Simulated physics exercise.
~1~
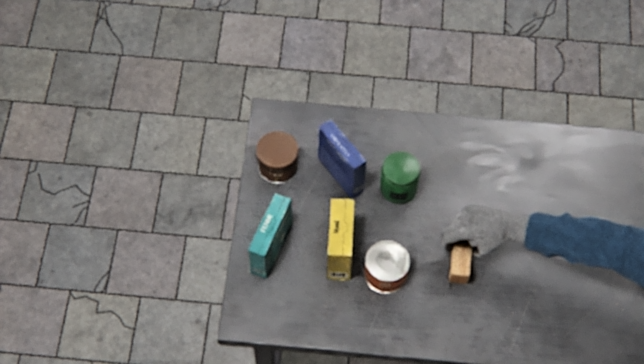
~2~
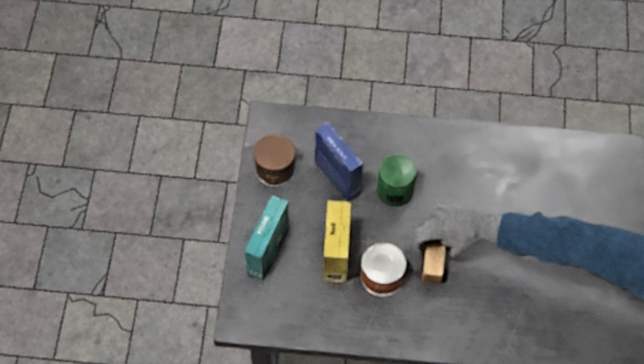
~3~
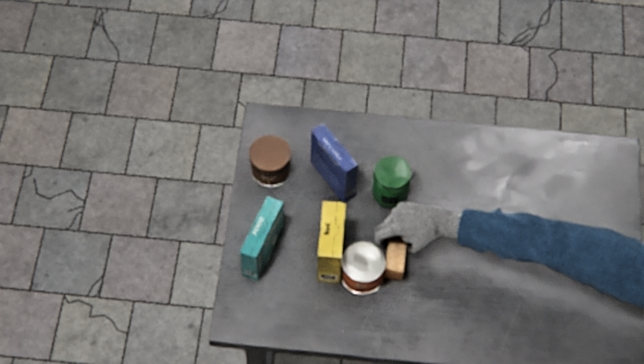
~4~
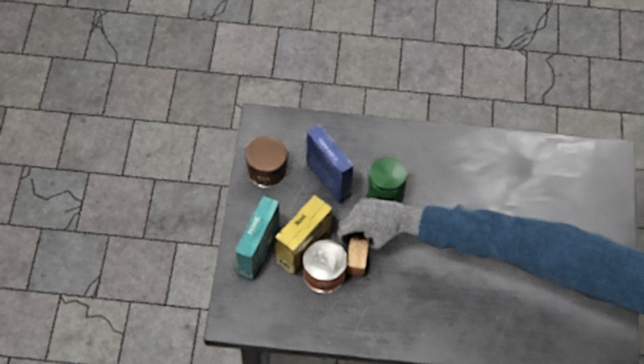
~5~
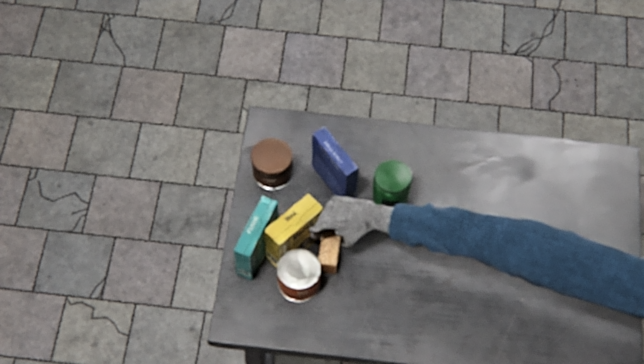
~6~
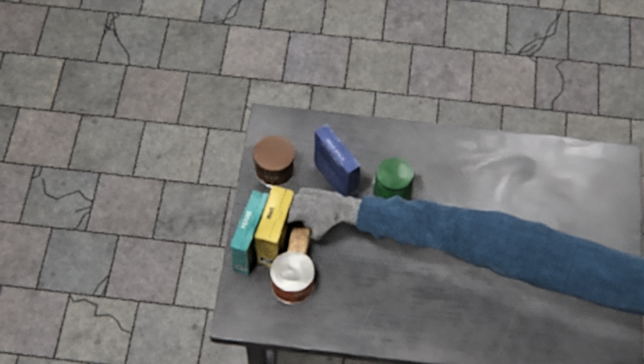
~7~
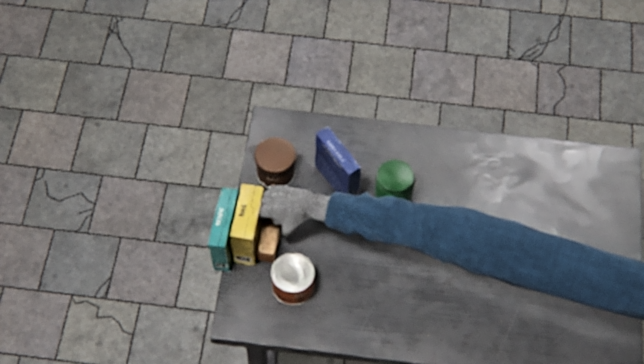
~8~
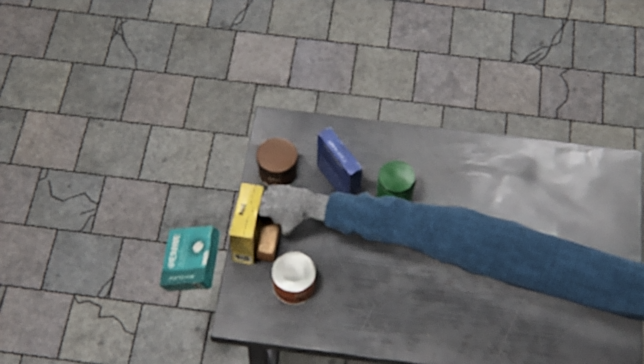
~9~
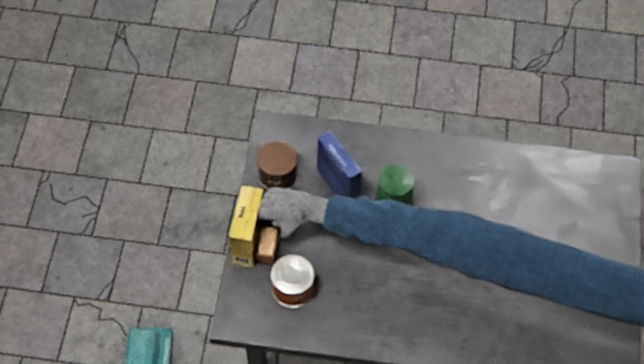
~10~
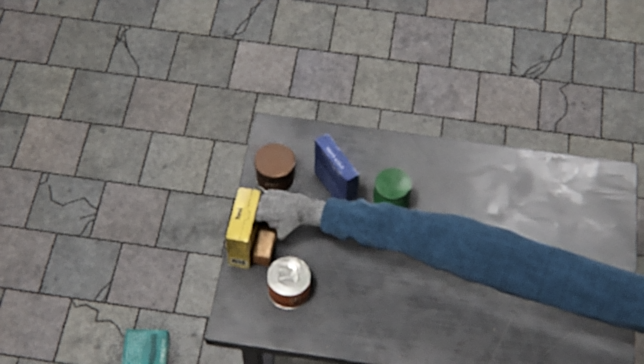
A gloved hand slides a wooden block left, pushing the turquoise packet off the table.
